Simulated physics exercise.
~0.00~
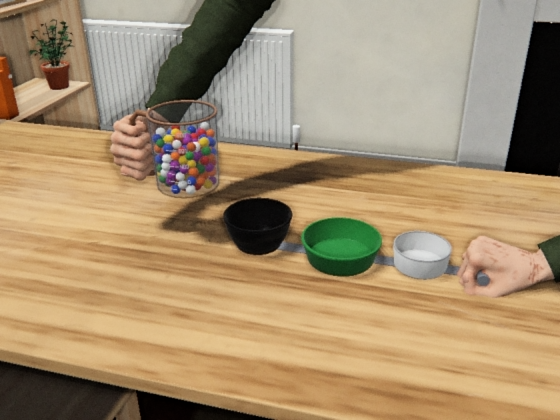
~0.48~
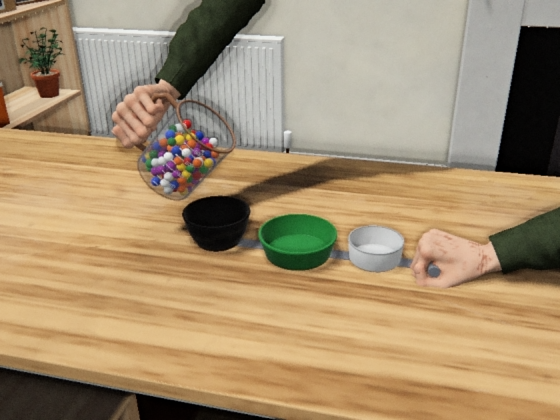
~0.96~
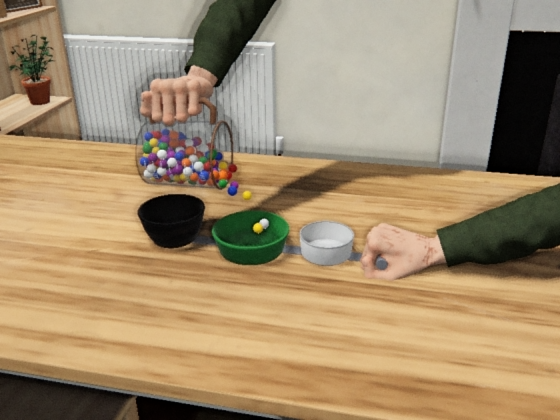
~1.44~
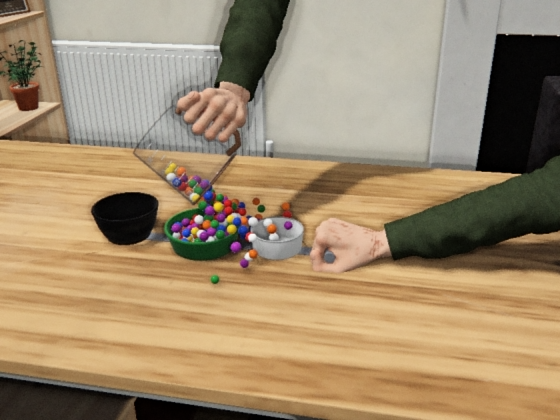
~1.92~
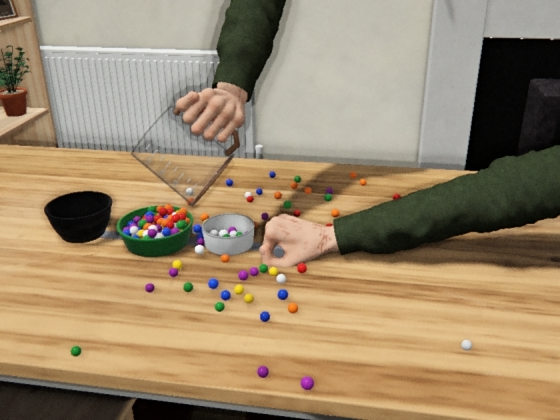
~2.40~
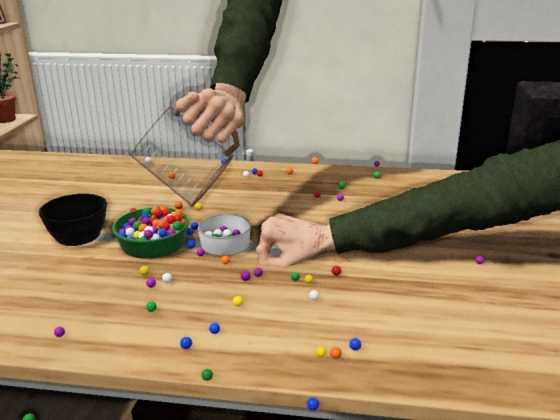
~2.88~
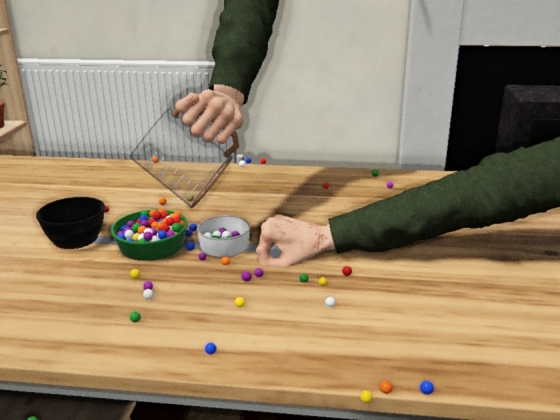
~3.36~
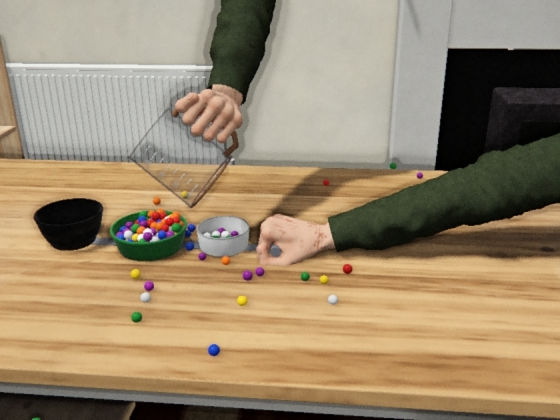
To begin with, one hand holds a clear jug full of colourful marbles over a wooden table, while another hand rests beside a joined row of black, green and white dishes. The row slides left as the jug tips towards it. Once the jug lies on its side, the first marbles drop into the green dish. It tilts further and the rest pour out quickly, some reaching the white dish and others bouncing across the table. The dishes stop, with the emptied jug held upside down. Most marbles end heaped in the green dish, a few sit in the white one, the black one looks empty, and many have scattered, some rolling off the table.
